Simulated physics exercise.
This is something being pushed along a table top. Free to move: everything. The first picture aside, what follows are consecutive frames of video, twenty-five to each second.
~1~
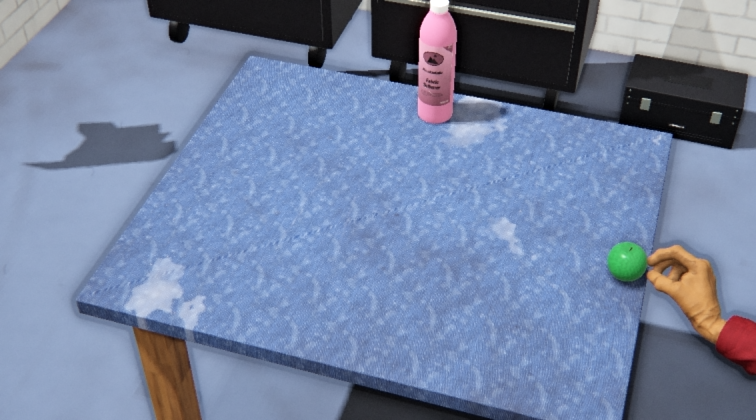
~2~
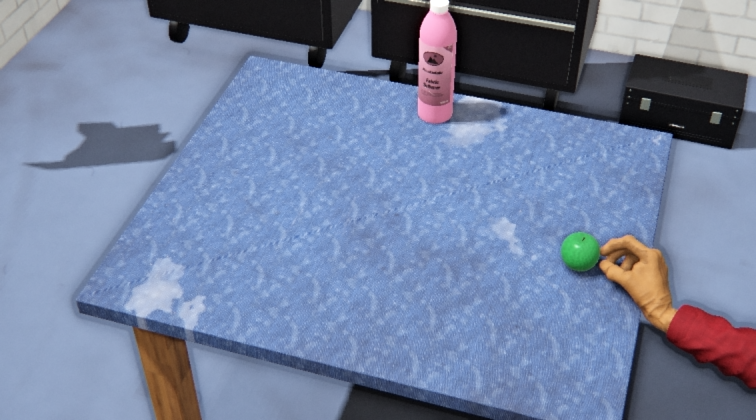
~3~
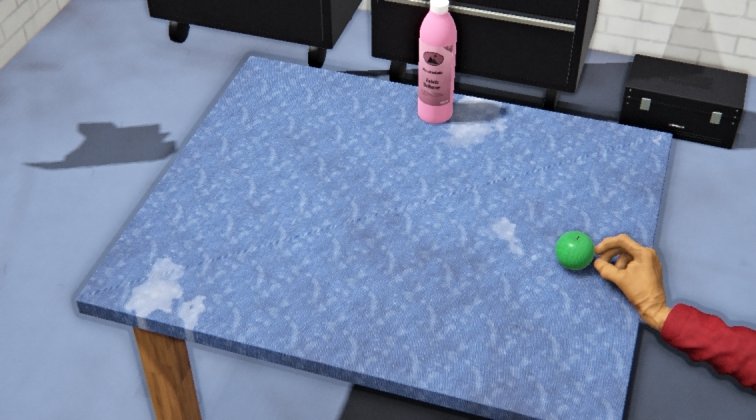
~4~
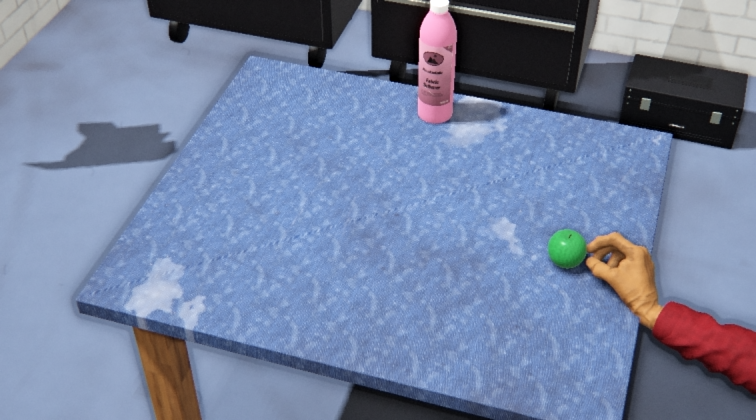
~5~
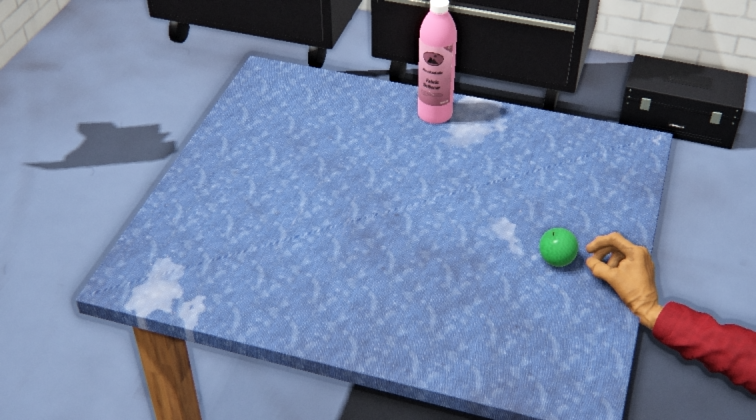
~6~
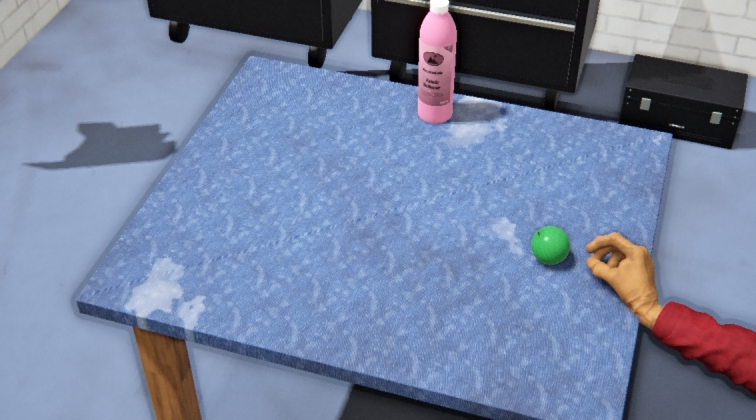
On a blue tabletop with a pink bottle, a hand pushes a green apple leftward, and the apple rolls clear of the fingers.
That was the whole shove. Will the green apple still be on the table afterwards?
Yes: I expect it to stop short of the edge.
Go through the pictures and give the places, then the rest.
In the first picture, under the hand; green apple (627, 262).
In the second picture, under the hand; green apple (581, 252).
In the third picture, under the hand; green apple (575, 250).
In the fourth picture, green apple (567, 249).
In the fifth picture, green apple (559, 247) shifted a little.
In the sixth picture, green apple (551, 245) shifted a little.
Then, 0.20 s on from there, green apple shifted about its own width near (516, 238).
Then, 0.40 s on from there, green apple shifted well along near (491, 233).
In the end, moved from the start, green apple. At the end, from the last picture's camera, green apple near (473, 229).
